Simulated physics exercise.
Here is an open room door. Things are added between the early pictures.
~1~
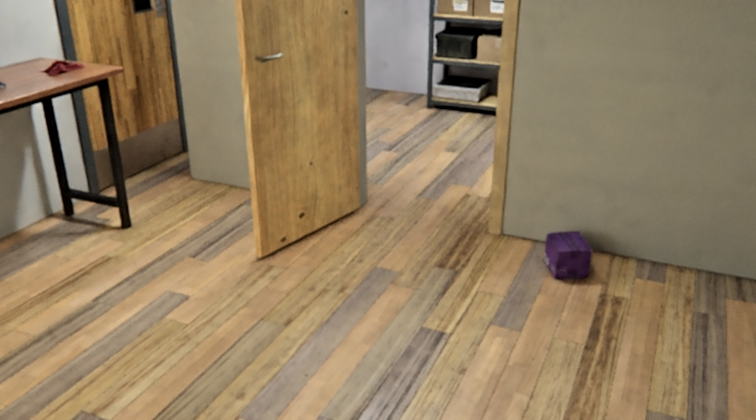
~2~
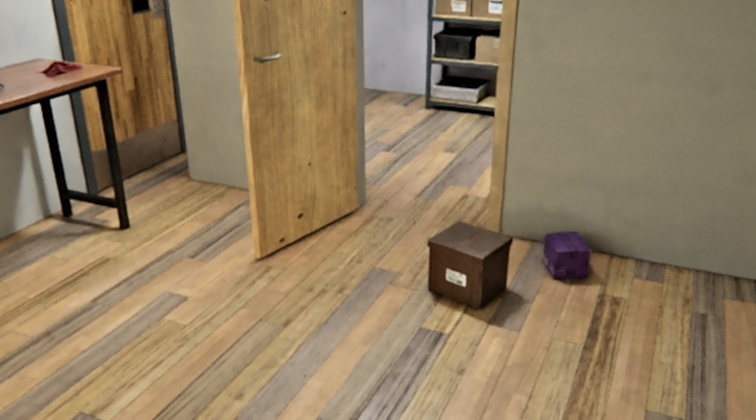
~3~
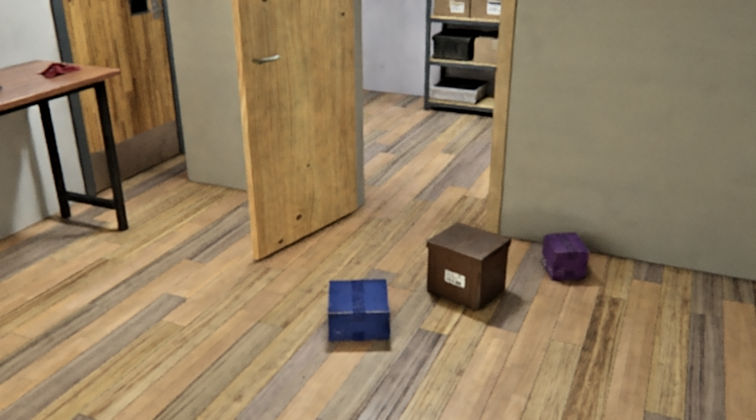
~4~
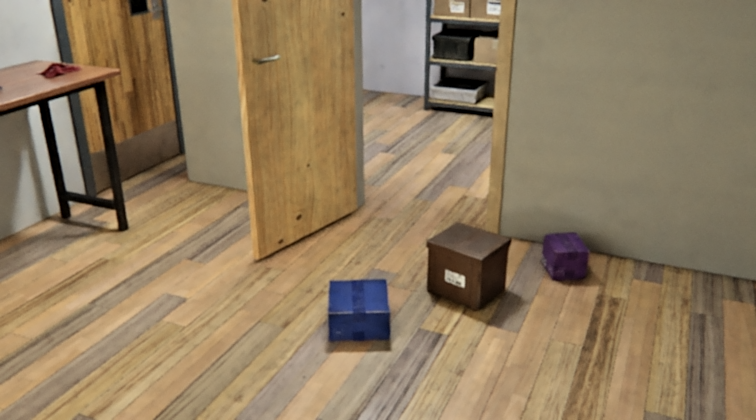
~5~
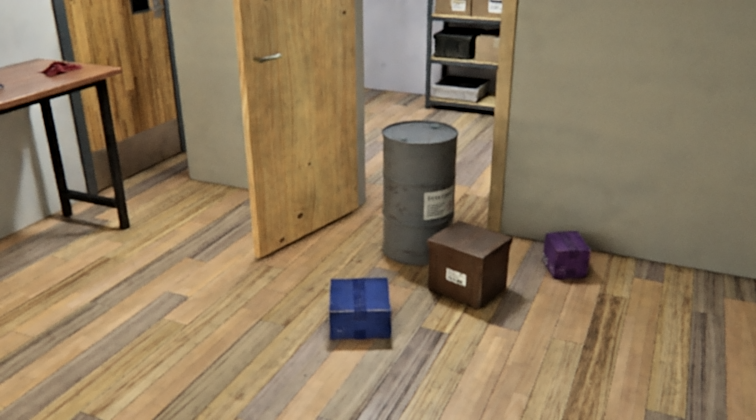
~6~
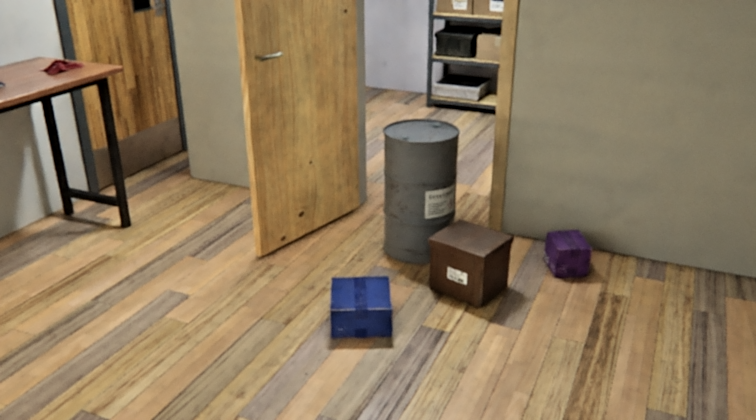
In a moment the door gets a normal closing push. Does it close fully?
Here the door is blocked.
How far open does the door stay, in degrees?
Some 50° open.
Then, 0.50 s on from there, door at 95°.
Then, 0.80 s on from there, door at 83°.
Then, 1.10 s on from there, door at 67°.
Then, 1.30 s on from there, door at 57°.
In the end, door at 52°; all 4 unmoved. At the end, from the last picture's camera, grey drum near (421, 190).
